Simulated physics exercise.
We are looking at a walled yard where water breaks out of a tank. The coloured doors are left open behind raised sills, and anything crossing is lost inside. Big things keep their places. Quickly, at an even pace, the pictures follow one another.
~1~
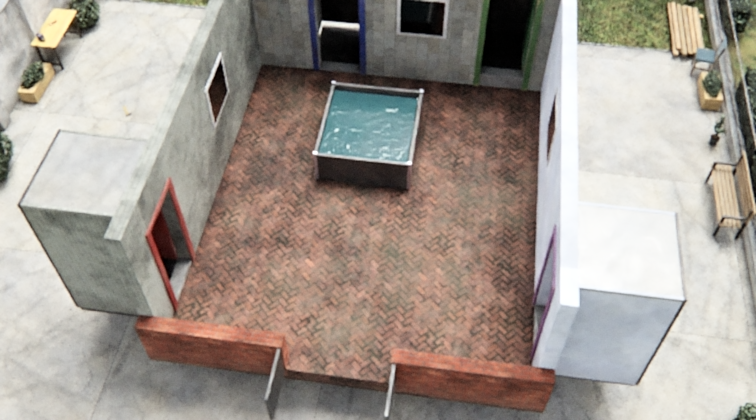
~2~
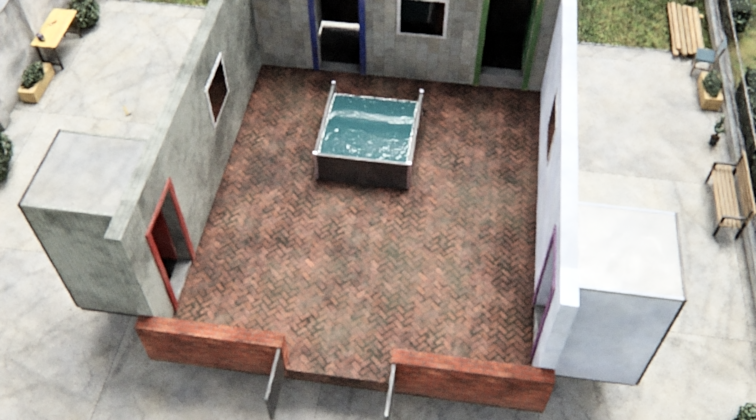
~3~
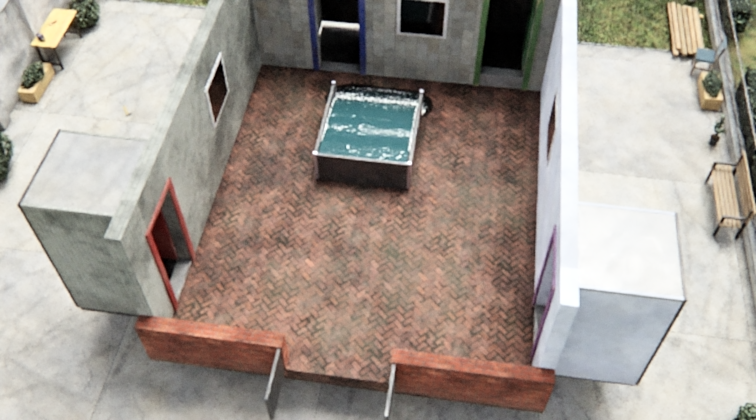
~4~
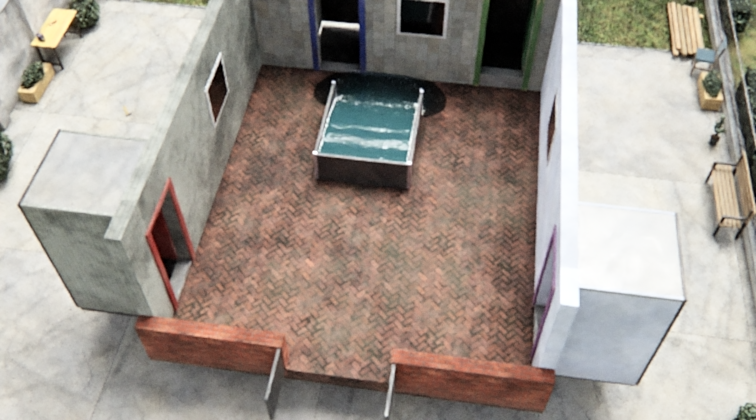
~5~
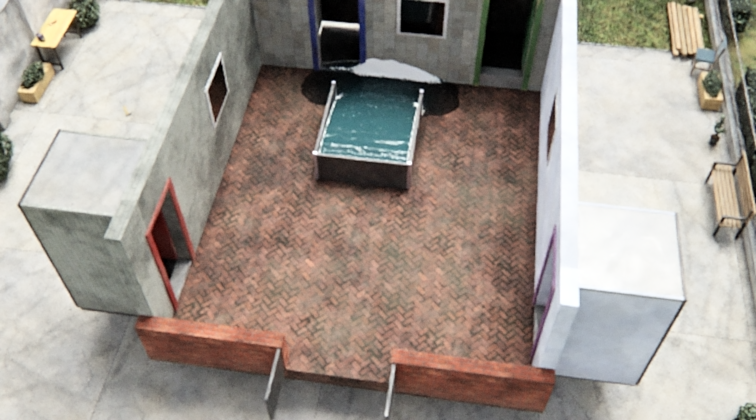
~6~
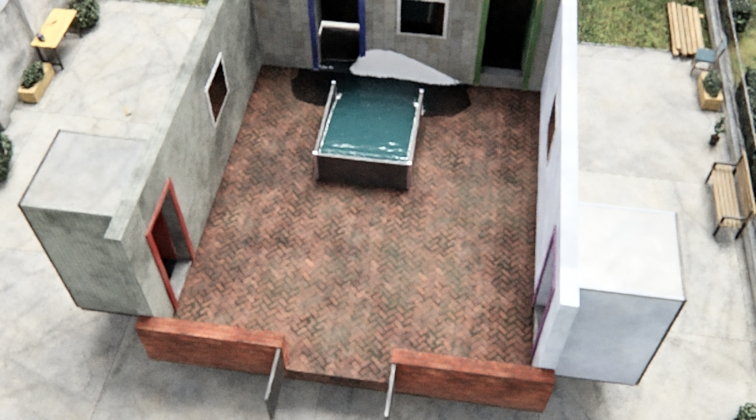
A walled yard paved in reddish herringbone brick is seen from high above its low front wall, with grey walls at the back and left and a pale wall at right. A water tank stands towards the back, near blue and green doorways, with a red doorway at left. The tank's water ripples, then dark wetness spreads behind it and a pale patch appears by the back wall, while the camera stays still.
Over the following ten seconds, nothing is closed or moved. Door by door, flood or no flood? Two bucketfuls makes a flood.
Outcome: The green door respects the limit for sure. The purple door respects the limit for sure. The blue door breaks the limit for sure. The red door respects the limit for sure.
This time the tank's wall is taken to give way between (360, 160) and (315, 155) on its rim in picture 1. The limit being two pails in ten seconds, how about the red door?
The red door crosses the line.
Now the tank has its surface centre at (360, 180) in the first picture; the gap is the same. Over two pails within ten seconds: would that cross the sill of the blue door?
Blue exceeds the threshold.
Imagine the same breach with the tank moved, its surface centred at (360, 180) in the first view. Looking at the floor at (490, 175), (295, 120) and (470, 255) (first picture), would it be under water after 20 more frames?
As listed: Awash, wet, no water.
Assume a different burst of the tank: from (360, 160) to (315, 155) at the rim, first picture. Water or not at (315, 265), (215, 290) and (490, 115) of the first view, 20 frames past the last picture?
The first spot is soaked, the second soaked and the third spared.
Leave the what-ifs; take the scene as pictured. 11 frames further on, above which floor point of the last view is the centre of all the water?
I'd mark it close to (391, 112).
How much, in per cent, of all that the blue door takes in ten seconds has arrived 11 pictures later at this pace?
Some 65 per cent.
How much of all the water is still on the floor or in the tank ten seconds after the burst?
78 percent or thereabouts.
A moment on, water covers 10 % of the floor; the green door wet at the sill, nothing in, the purple door not reached, the blue door far over two buckets in, the red door not reached.
Next, water covers 20 % of the floor; the green door wet at the sill, nothing in, the purple door not reached, the blue door far over two buckets in, the red door not reached.
Then, water covers 40 % of the floor; the green door wet at the sill, nothing in, the purple door not reached, the blue door far over two buckets in, the red door not reached.
Later, water covers 90 % of the floor; the green door wet at the sill, nothing in, the purple door wet at the sill, nothing in, the blue door far over two buckets in, the red door wet at the sill, nothing in.
In the end, water covers 95 % of the floor; the green door wet at the sill, nothing in, the purple door wet at the sill, nothing in, the blue door far over two buckets in, the red door wet at the sill, nothing in.
